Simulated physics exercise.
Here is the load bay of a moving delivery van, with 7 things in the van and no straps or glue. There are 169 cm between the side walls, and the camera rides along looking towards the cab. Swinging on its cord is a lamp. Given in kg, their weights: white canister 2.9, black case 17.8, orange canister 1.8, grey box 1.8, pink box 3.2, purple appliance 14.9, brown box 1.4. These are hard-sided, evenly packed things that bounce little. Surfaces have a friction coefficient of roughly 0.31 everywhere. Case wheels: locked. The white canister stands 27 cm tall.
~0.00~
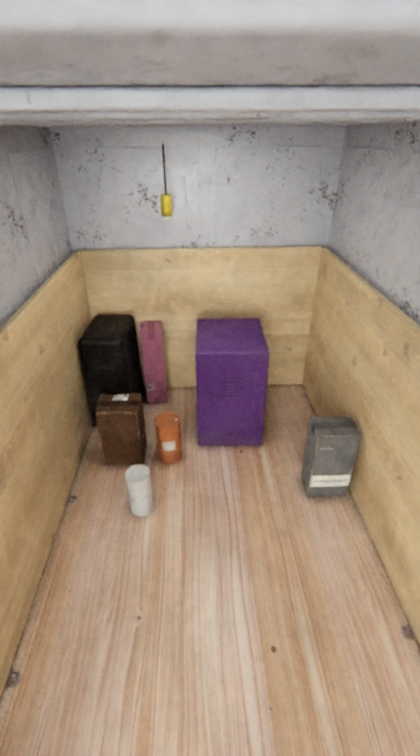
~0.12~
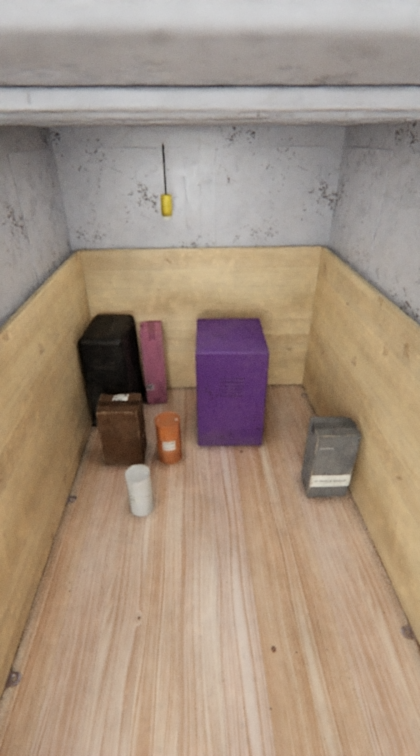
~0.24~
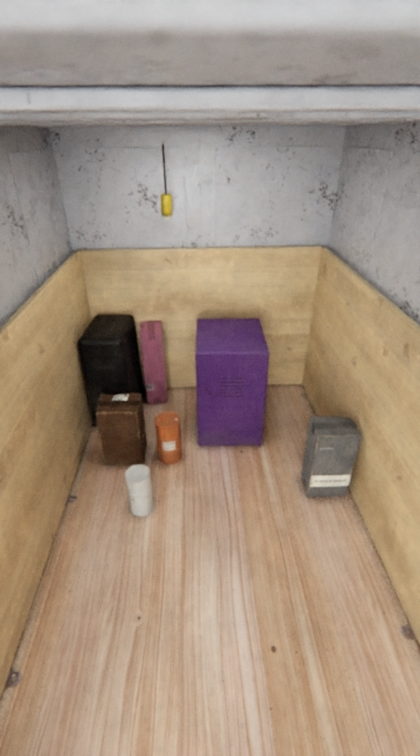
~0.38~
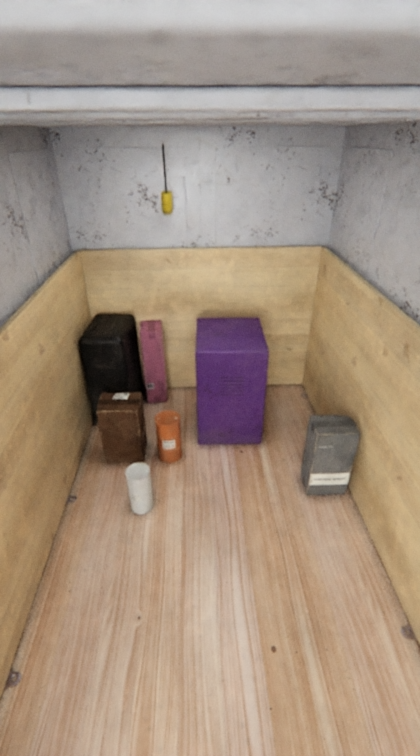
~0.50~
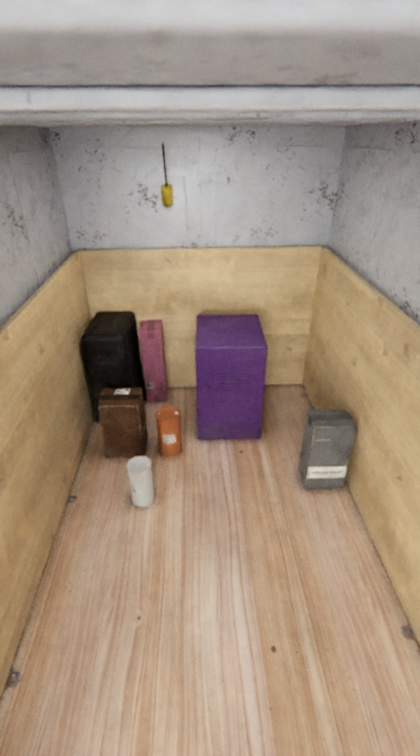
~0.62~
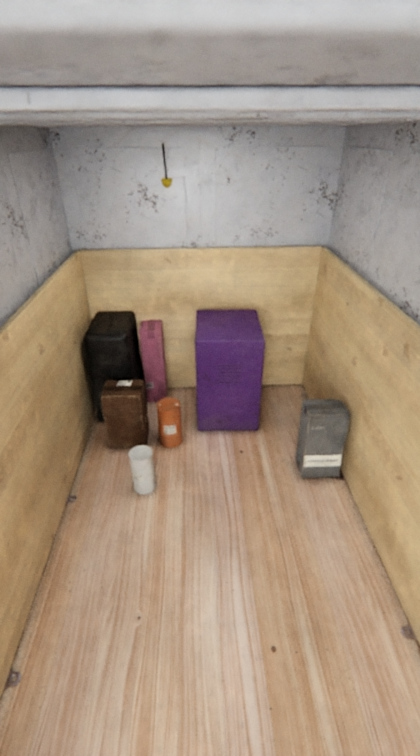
Cases, boxes and canisters around a tall purple box stand still at first on the wooden floor of a van's load bay, beneath a hanging yellow lamp. Then the lamp swings toward the far wall, and the whole group slides a short way in the same direction, all still upright.
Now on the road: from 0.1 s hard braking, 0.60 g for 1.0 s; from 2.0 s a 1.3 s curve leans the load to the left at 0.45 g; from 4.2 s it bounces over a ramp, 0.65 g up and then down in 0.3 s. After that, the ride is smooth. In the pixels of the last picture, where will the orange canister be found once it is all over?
Around (166, 378).
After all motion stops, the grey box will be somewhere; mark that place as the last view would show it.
(245, 368).
By 0.92 s, force 0.43 g forwards; orange canister 57 cm from its spot near (172, 389); grey box 58 cm from its spot; white canister 55 cm from its spot.
By 2.62 s, force 0.45 g left; orange canister 75 cm from its spot near (173, 377); grey box 106 cm from its spot; white canister 56 cm from its spot.
When it is over (5.0 s), not toppled but over 15 cm from the start, white canister, orange canister, grey box, purple appliance and brown box; the other 2 within 15 cm of the start. In the last view, orange canister near (166, 378).
